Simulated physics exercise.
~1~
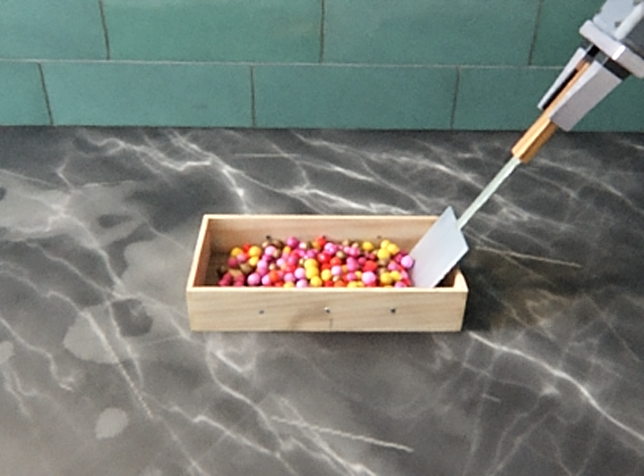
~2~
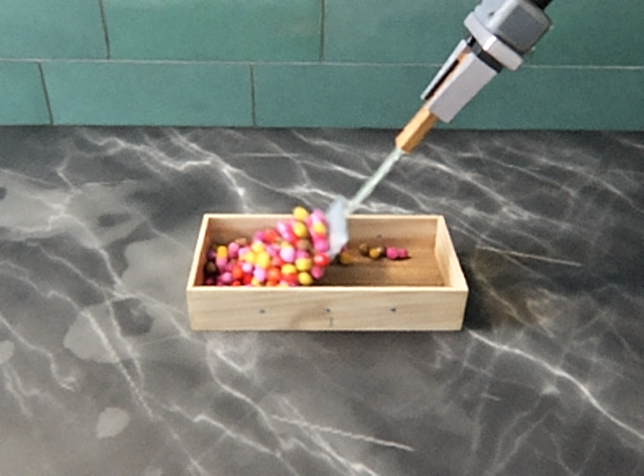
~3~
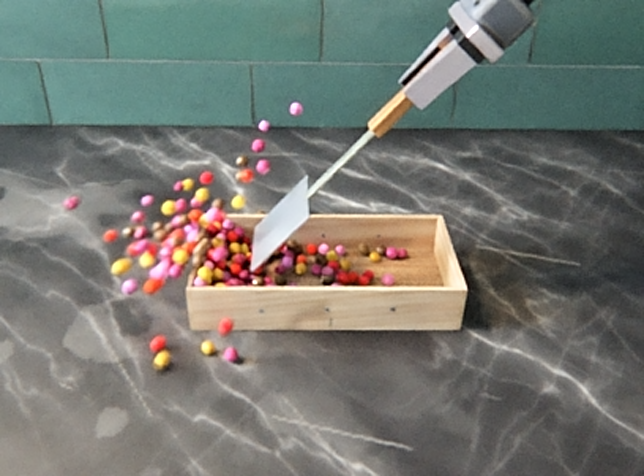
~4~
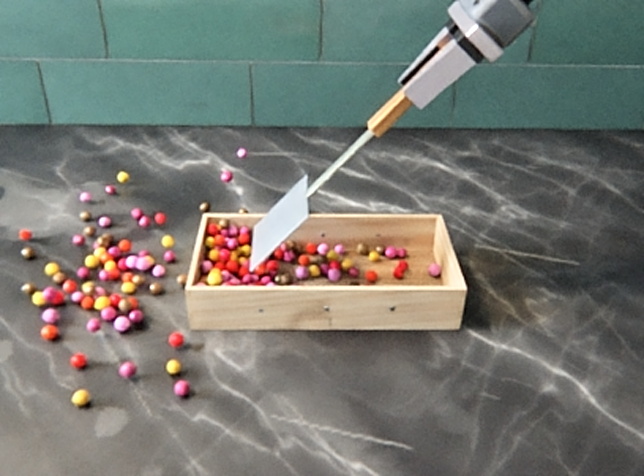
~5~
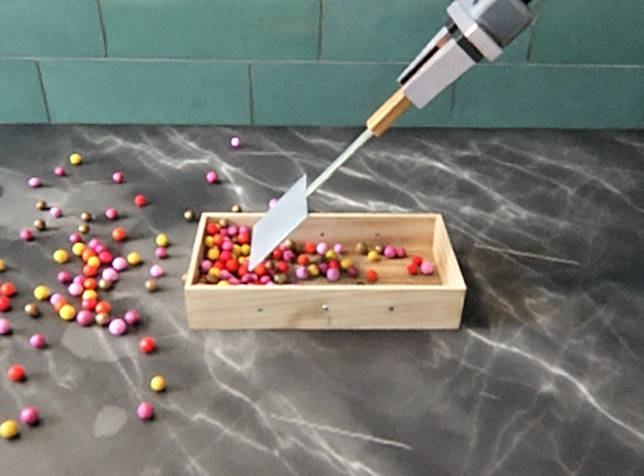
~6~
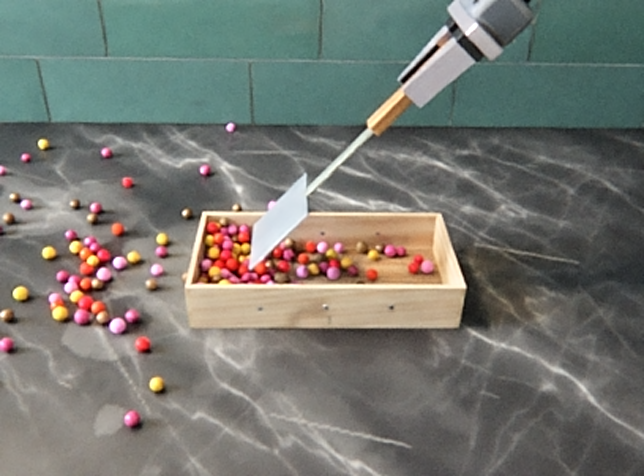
A robot gripper holding a turner swept colourful round sweets leftward through a wooden trough, flinging many over the left end; they scattered and rolled across the dark marbled counter, while the rest stayed in the trough with the blade held still above them.
